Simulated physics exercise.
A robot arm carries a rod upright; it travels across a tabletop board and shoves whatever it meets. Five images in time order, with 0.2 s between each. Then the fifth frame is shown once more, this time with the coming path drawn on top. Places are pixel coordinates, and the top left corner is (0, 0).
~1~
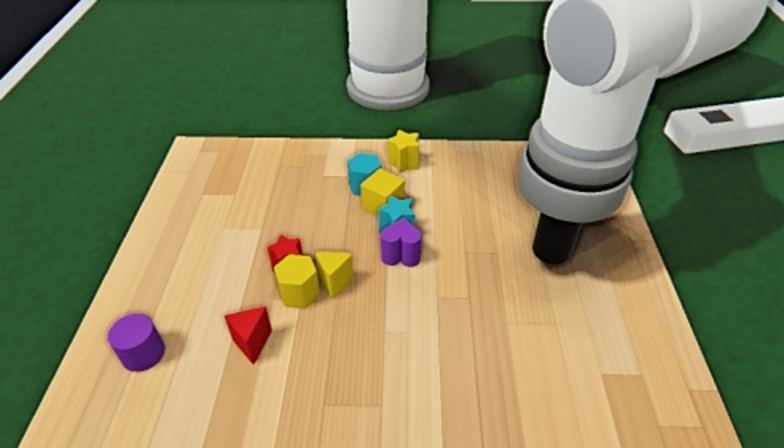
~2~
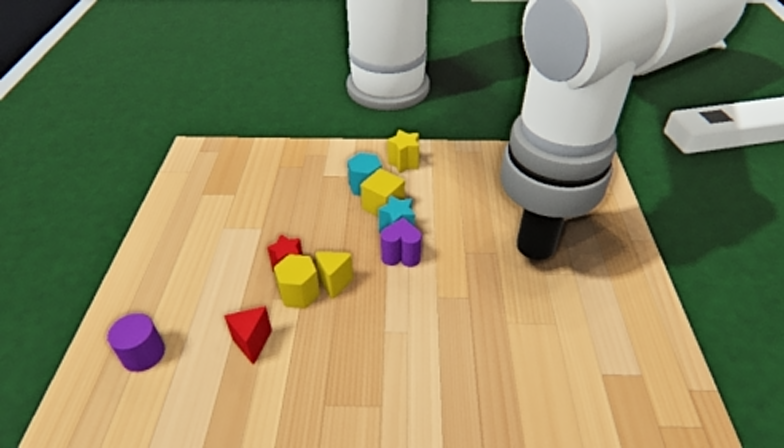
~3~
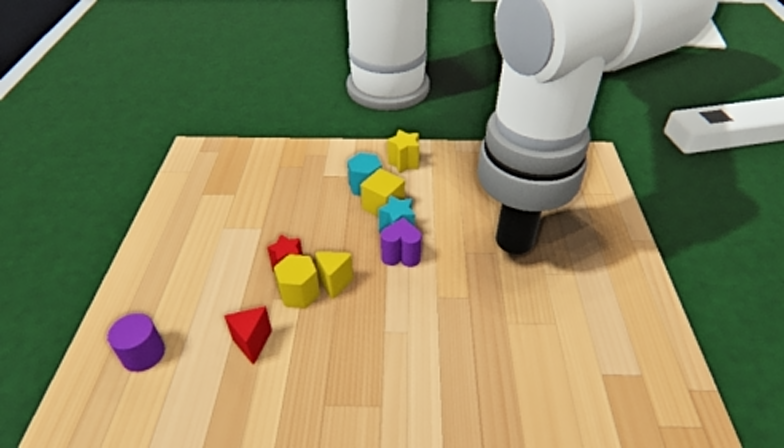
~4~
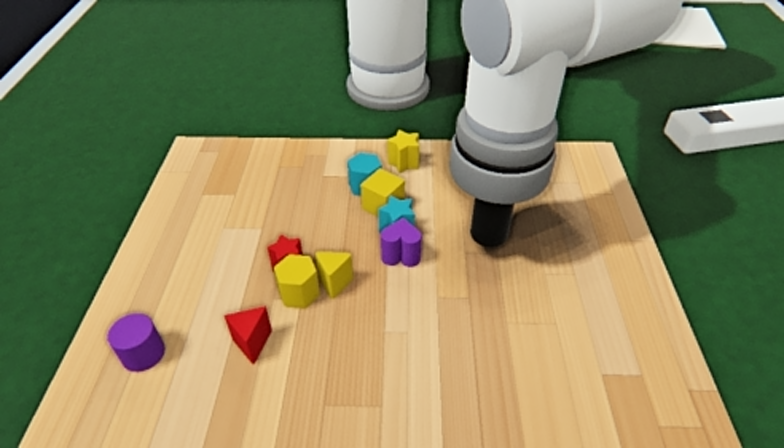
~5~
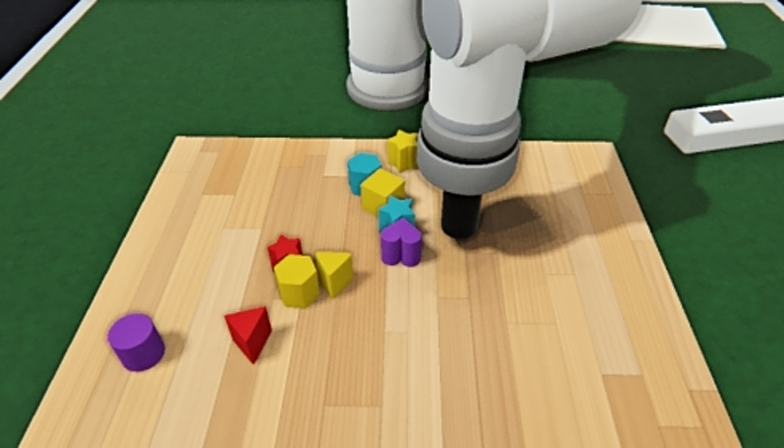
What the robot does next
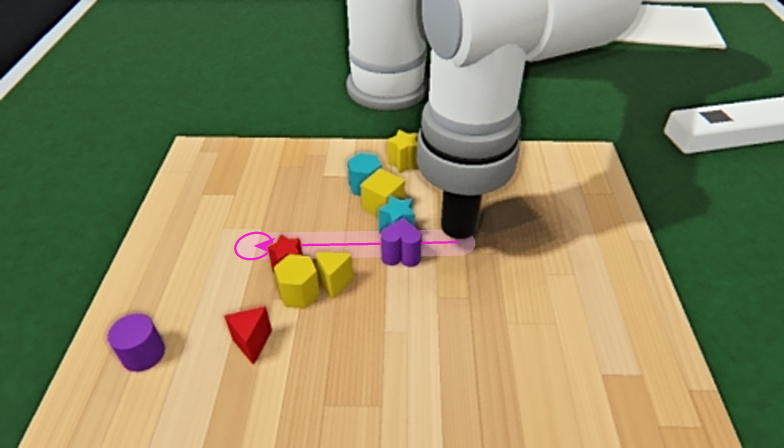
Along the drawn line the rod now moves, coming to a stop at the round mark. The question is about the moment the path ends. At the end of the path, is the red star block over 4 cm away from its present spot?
No, it doesn't check out.
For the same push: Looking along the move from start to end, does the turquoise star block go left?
Short answer: No.
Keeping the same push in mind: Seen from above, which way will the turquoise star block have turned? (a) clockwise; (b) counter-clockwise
Letter a.
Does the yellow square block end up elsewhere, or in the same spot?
Displaced, by a centimetre or more.
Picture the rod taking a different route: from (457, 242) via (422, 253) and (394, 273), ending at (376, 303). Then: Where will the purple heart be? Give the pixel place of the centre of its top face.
I'd expect the centre of its top face to be at (356, 243).
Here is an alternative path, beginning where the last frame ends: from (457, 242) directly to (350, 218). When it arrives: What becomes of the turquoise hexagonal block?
Once the path is done, it is somewhere new.
Path on the board, straight from (457, 242) to (254, 246).
The first path, step by step. One third of the way, rod at (389, 229); yellow square block at (377, 179), turned 25° clockwise; turquoise star block at (365, 205), turned 45° clockwise; purple heart at (374, 241), turned 30° anticlockwise.
Two thirds of the way, rod at (320, 230); yellow square block at (374, 179), turned 45° clockwise; turquoise star block at (342, 198), turned 105° clockwise; purple heart at (367, 245), turned 50° anticlockwise.
At the end, rod at (250, 231); red star block in place; yellow square block at (374, 179), turned 45° clockwise; turquoise star block at (342, 198), turned 105° clockwise; purple heart at (367, 245), turned 50° anticlockwise.
